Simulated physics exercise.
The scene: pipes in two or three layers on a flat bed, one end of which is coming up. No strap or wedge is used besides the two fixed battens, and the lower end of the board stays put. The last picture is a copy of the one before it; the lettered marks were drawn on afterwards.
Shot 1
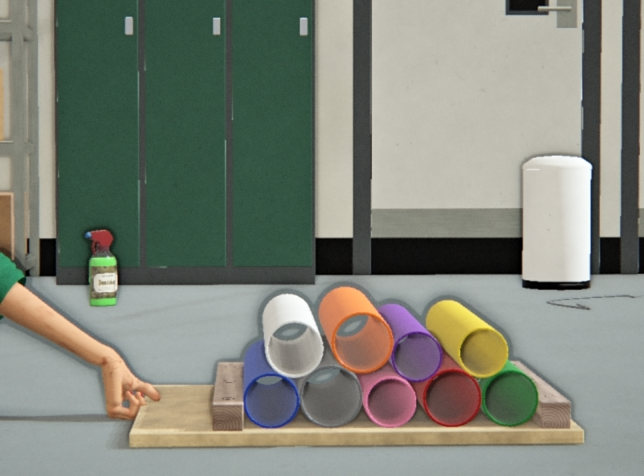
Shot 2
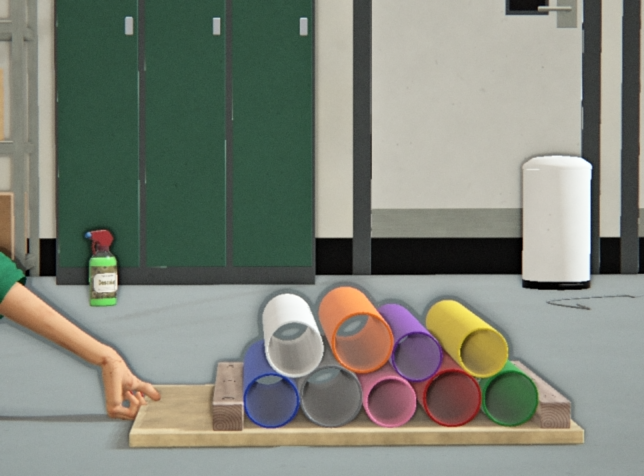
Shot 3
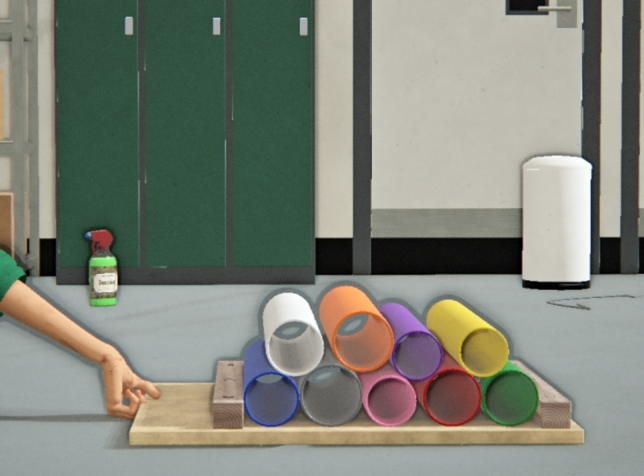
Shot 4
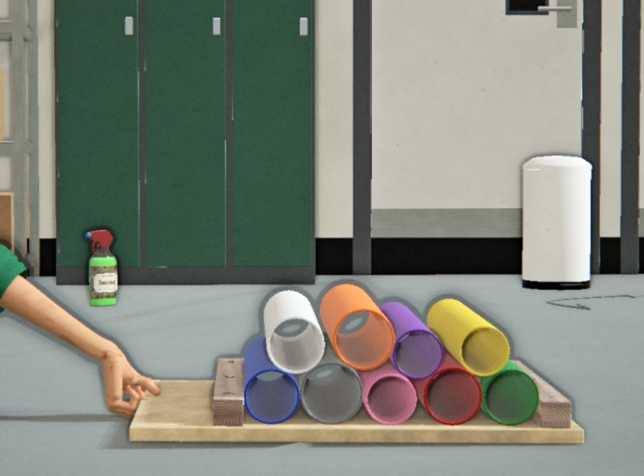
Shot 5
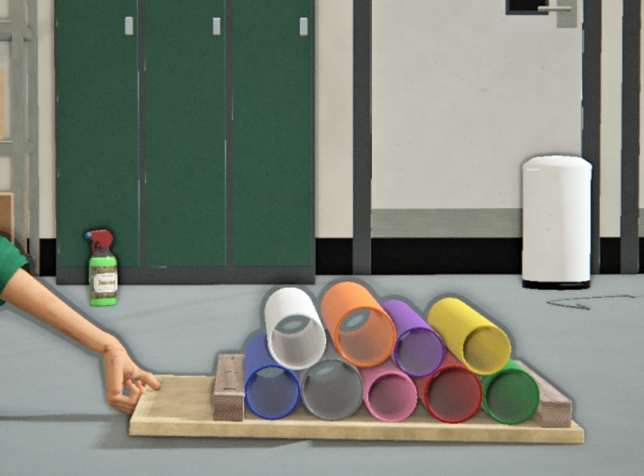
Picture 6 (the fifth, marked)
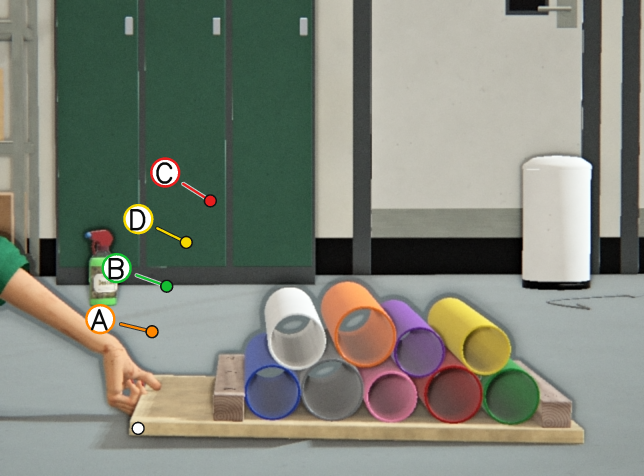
In a locker-lined room, a hand slightly raises the left end of a wooden board holding stacked colourful pipes.
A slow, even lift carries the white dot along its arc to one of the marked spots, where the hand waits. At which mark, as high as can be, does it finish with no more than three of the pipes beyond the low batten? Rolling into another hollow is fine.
C is the limit.
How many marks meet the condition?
Four of them.
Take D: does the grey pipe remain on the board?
The grey pipe: Yes.
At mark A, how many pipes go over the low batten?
It comes to none.
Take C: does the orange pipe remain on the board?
No.
On the marked copy, A at (152, 332); B at (167, 286); C at (211, 201); D at (186, 242); the white dot at (138, 428).
With C. Early on, board at 18°.
Further on, board at 32°.
At the end, board at 32°, three over the low batten (purple, orange, yellow).
As for the rest, A none over the low batten; B three over the low batten (purple, orange, yellow); D three over the low batten (purple, orange, yellow).
